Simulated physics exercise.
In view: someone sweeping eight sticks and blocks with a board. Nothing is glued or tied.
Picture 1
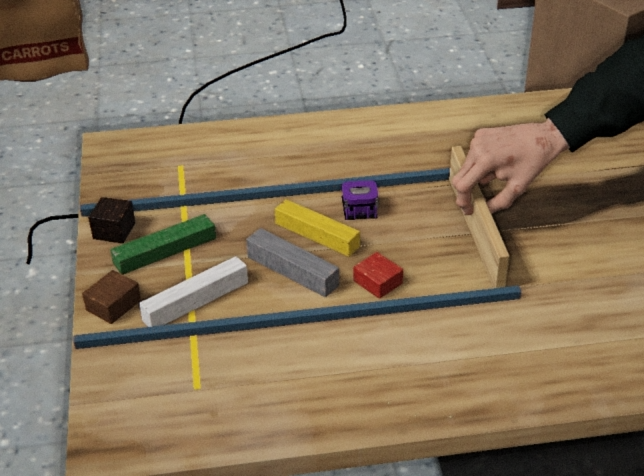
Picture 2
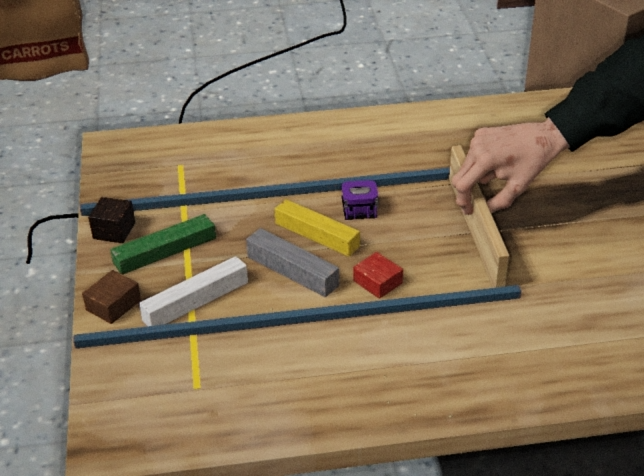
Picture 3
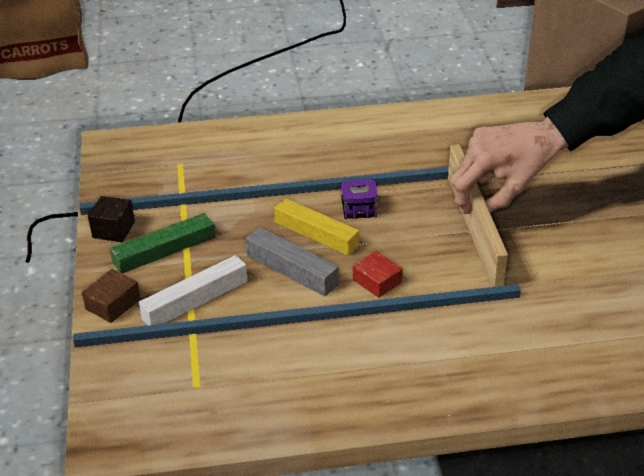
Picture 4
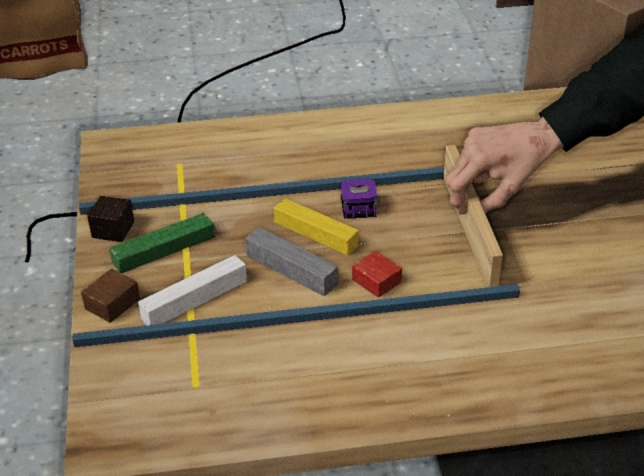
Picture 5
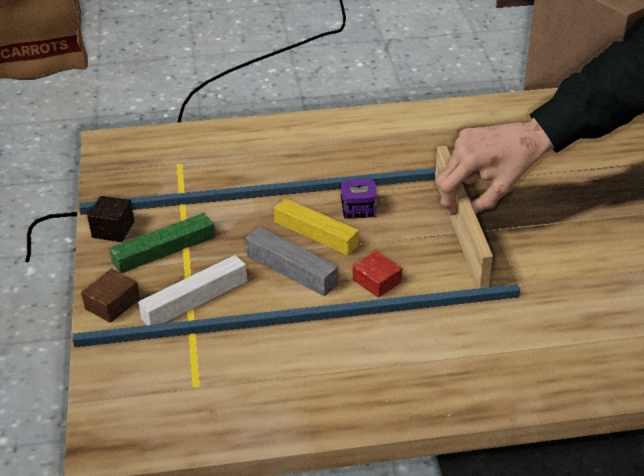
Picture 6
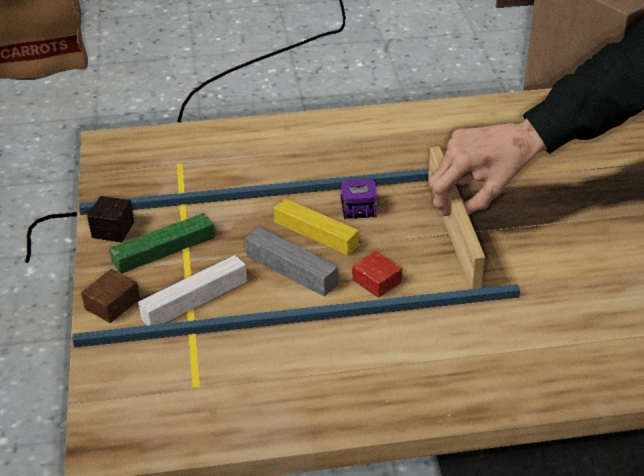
The clip shows a hand holding a wooden board upright between two blue rails on a table, staying nearly still at first, then sliding it slightly left, while the colored bars and blocks scattered between the rails remain in place.
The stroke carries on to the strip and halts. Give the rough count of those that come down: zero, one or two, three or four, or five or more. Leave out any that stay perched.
In the end the number that fall off is zero.
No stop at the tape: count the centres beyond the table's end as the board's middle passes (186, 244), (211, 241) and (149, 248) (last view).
In that order 0, 0 and 4.
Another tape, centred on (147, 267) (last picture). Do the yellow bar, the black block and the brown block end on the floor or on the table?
The yellow bar holds on, the black block falls, the brown block falls.
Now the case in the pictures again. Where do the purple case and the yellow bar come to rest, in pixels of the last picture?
The purple case at (167, 218), the yellow bar at (152, 244).
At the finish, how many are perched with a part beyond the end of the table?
The number is 3.
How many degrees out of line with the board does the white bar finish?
About 40°.
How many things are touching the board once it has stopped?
3 of them.
Soon after, none off yet; brown block at rest near (111, 296); black block at rest near (111, 219); green bar at rest near (163, 243).
After that, none off yet; brown block at rest near (111, 296); black block at rest near (111, 219); green bar moving near (158, 245).
In the end, the number that fall off is zero.
